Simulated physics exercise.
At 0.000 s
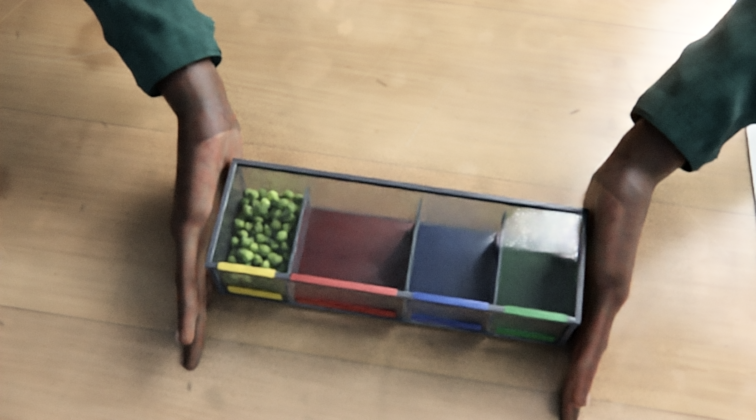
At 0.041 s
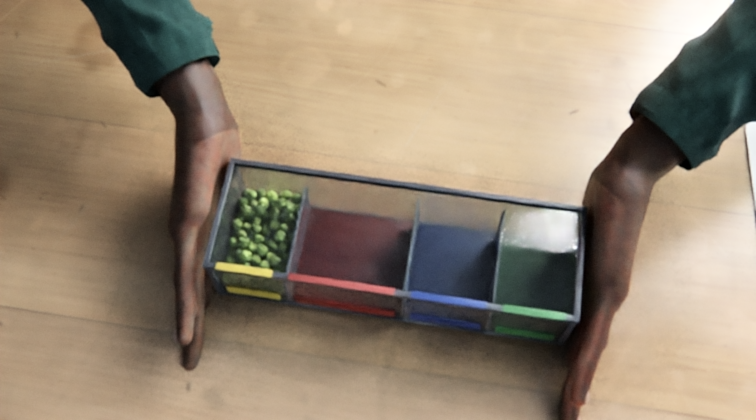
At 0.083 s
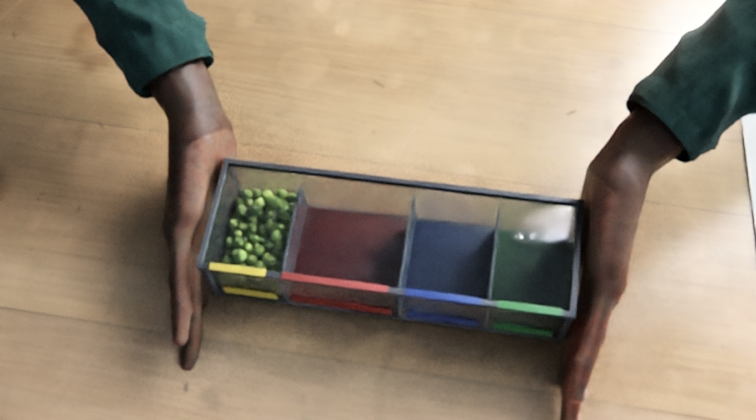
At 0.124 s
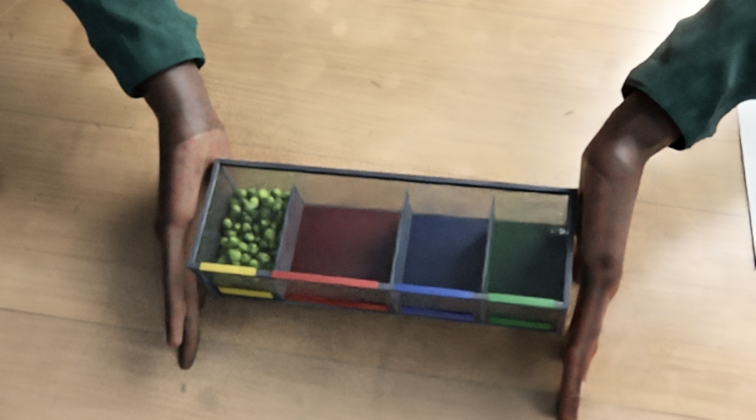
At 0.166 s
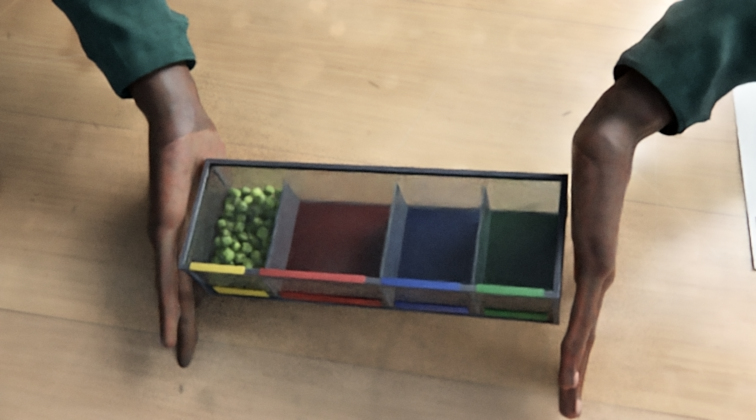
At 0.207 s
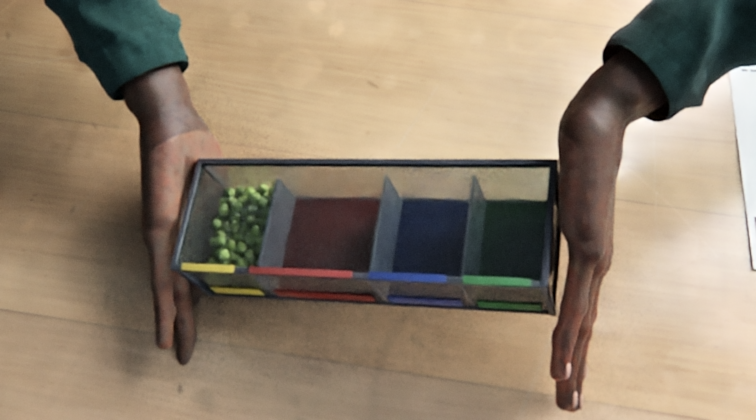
On a wooden table, two hands slightly turn and tilt a divided box holding green peas.
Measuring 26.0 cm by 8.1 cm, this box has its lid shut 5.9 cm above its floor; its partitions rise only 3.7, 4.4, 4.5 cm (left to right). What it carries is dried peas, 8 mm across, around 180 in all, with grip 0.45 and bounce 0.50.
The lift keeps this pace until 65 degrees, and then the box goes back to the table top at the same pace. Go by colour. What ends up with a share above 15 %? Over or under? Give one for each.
Red under; blue under; green under; yellow over.
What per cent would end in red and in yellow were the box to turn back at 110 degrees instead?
Red 0 %; yellow 100 %.
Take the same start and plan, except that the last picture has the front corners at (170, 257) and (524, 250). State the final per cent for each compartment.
Red 0, blue 0, green 0, yellow 100.
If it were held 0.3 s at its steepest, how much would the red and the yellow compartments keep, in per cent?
In that case red keeps 0% and yellow keeps 100%.
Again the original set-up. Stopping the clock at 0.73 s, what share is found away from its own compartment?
Value: Close to 0 %.
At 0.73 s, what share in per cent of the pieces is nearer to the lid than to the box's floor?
Something like 10 percent of the pieces.
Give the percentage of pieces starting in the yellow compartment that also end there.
100 %.
Then, at 0.73 s, tilt 64 degrees; yellow 100 %.
After 1.07 s, tilt 27 degrees; yellow 100 %.
After 1.51 s, tilt 0 degrees; yellow 100 %.
At rest (1.8 s), red 0 %, blue 0 %, green 0 %, yellow 100 %.
